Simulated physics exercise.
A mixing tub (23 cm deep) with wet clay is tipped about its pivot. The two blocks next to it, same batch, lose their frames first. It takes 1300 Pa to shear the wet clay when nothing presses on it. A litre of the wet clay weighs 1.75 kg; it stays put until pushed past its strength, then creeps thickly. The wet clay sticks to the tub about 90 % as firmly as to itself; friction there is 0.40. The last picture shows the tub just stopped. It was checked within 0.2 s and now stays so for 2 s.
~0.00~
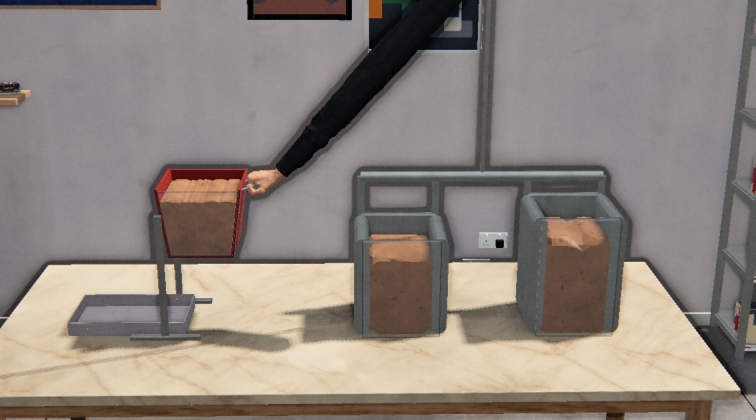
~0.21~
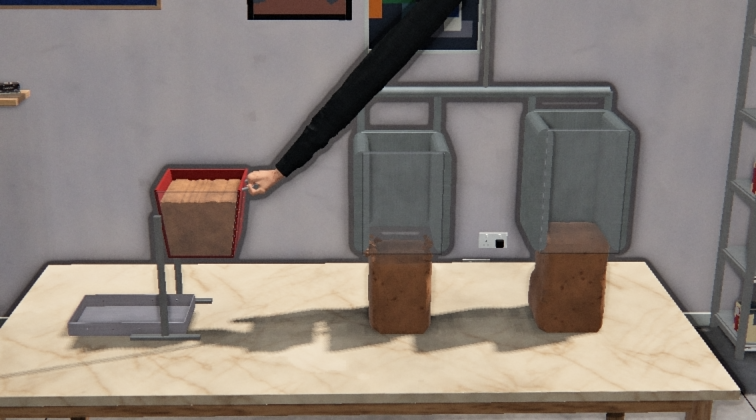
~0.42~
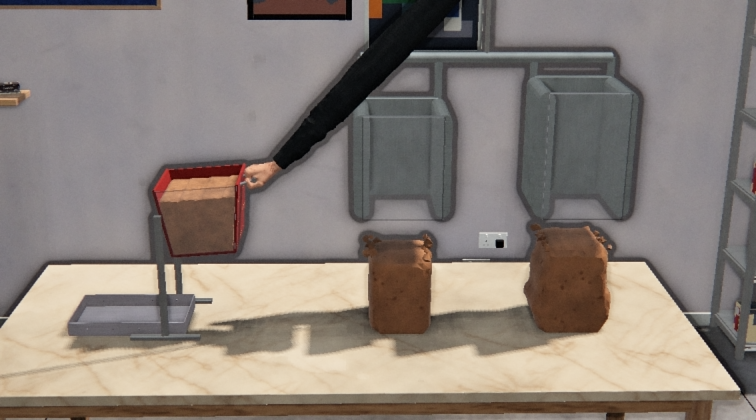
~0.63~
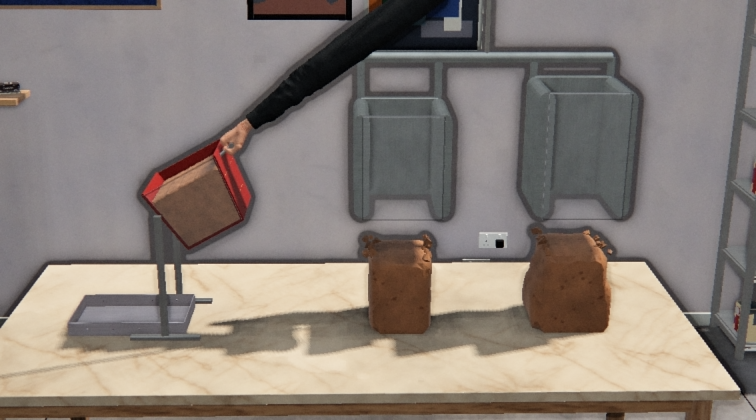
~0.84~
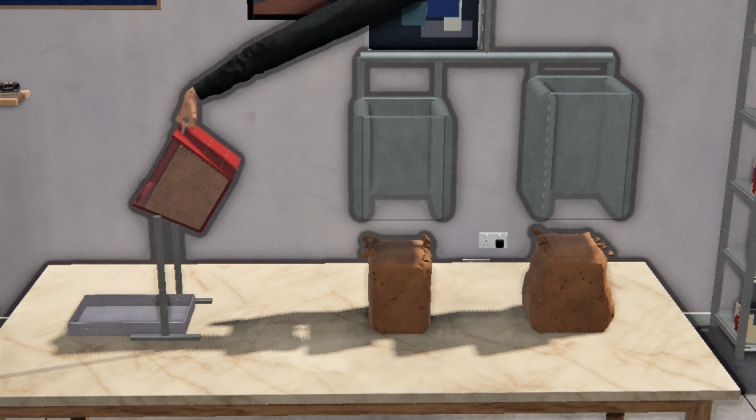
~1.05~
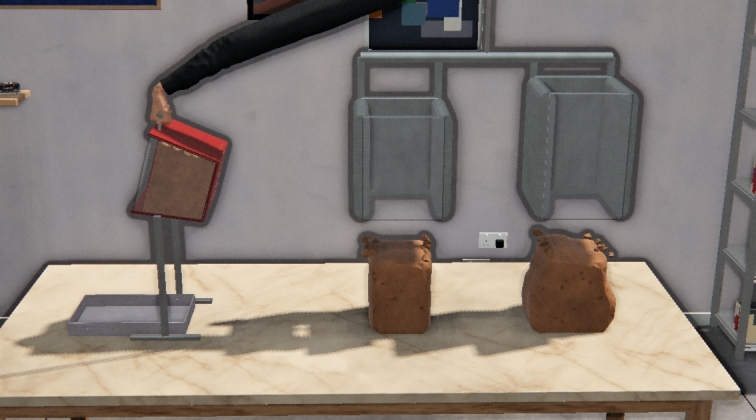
An arm tips a red tub of clay leftward after grey moulds lift off two blocks.
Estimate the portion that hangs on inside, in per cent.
It comes to some 100 %.
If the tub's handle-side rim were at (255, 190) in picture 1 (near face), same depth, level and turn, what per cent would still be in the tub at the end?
Then about 100 %.
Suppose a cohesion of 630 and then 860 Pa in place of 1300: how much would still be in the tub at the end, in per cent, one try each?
In that order: 100 %, 100 %.
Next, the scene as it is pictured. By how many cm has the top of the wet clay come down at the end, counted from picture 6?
Some 0 cm.
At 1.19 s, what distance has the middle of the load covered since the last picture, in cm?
About 0 cm.
After 1.19 s, the tub is at 74 degrees and holds 100 %.
After 1.36 s, the tub is at 74 degrees and holds 100 %.
After 1.53 s, the tub is at 74 degrees and holds 100 %.
After 1.70 s, the tub is at 74 degrees and holds 100 %.
After 3.05 s, the tub is at 74 degrees and holds 100 %.
